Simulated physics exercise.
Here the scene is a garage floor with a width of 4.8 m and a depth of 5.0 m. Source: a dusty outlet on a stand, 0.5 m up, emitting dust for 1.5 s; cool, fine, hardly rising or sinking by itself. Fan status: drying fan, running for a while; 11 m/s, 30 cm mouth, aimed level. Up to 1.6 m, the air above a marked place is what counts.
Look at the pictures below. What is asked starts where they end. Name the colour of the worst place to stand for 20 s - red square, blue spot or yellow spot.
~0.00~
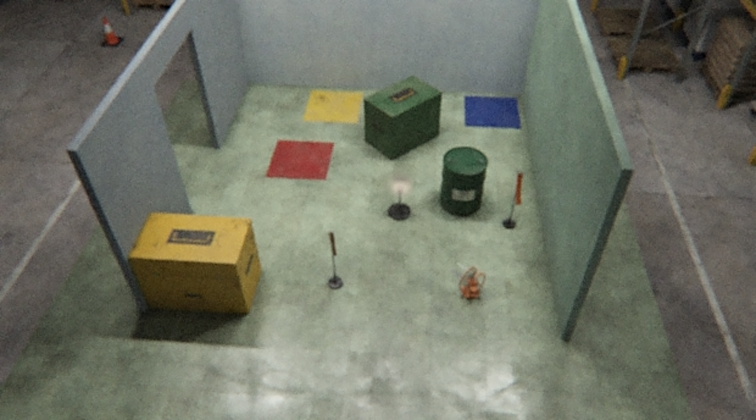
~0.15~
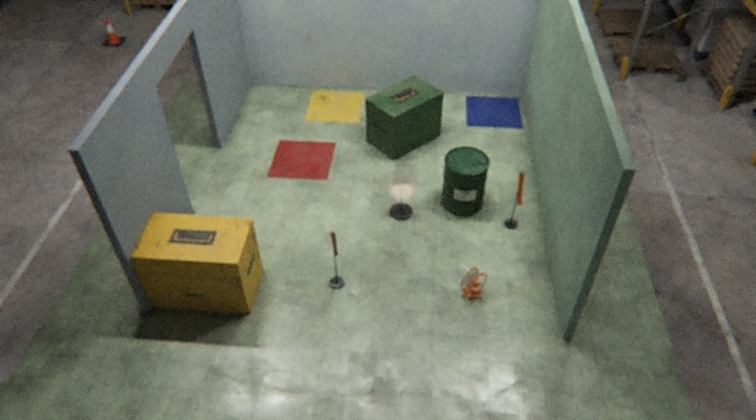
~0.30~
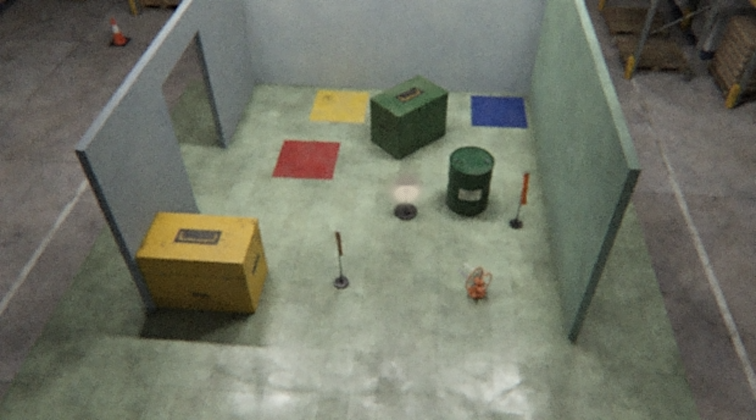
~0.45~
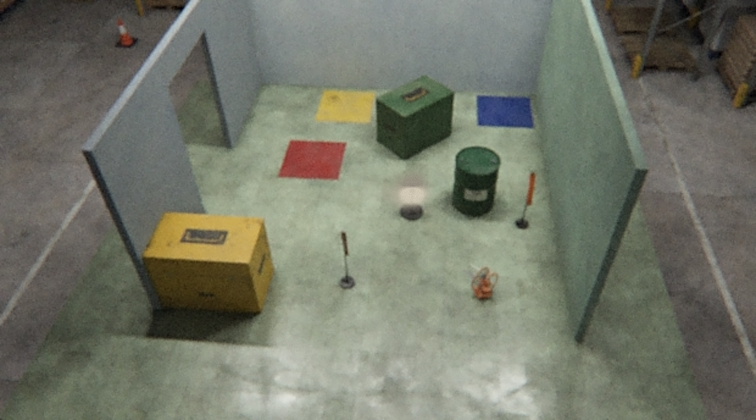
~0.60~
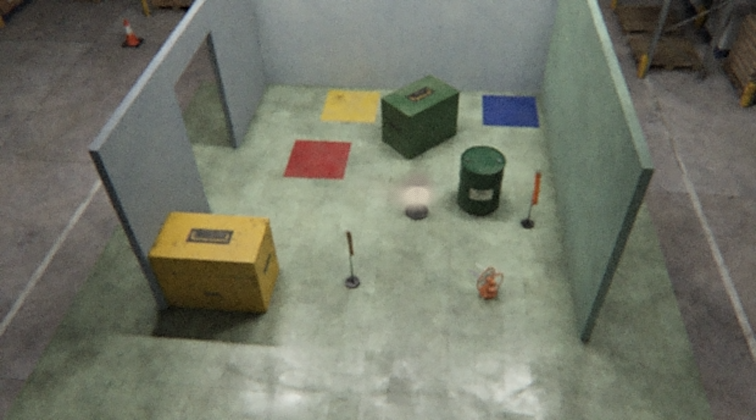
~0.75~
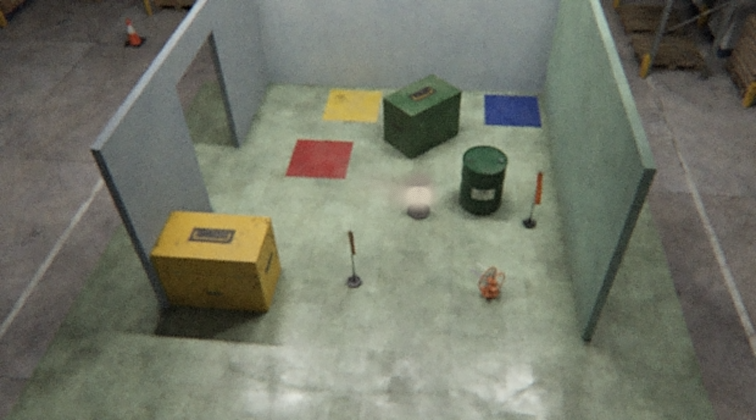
Red.
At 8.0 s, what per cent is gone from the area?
About 50 per cent.
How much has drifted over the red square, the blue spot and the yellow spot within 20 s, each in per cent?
80 % red, 30 % blue, 40 % yellow.
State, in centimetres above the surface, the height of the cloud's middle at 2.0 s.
About 20 cm up.
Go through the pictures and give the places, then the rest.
The dust is thickest near (400, 184), the dusty outlet on a stand stands at (400, 191) and the drying fan is at (472, 281), in the first picture.
The dust is thickest near (402, 187), the red square is centred on (302, 159), the blue spot is centred on (493, 112) and the yellow spot is centred on (335, 106), in the second picture.
The dust is thickest near (406, 188), a ribbon ends at (524, 205) and a ribbon ends at (341, 255), in the third picture.
The dust is thickest near (411, 190), the top of a packing case is at (204, 237) and the top of a packing case is at (415, 95), in the fourth picture.
The dust is thickest near (416, 190) and reaches out to (382, 192), in the fifth picture.
The dust is thickest near (417, 190) and reaches out to (368, 178), a ribbon ends at (537, 205) and a ribbon ends at (353, 254), in the sixth picture.
By 2.0 s, 35 % has passed over the red square, 0 % over the blue spot and 0 % over the yellow spot; 1 % has left the area, and the middle of the rest is near (371, 171).
By 4.0 s, 73 % has passed over the red square, 0 % over the blue spot and 20 % over the yellow spot; 16 % has left the area, and the middle of the rest is near (350, 85).
By 8.0 s, 74 % has passed over the red square, 15 % over the blue spot and 37 % over the yellow spot; 47 % has left the area, and the middle of the rest is near (468, 64).
By 20.0 s, 78 % has passed over the red square, 30 % over the blue spot and 40 % over the yellow spot; 76 % has left the area, and the middle of the rest is near (506, 147).
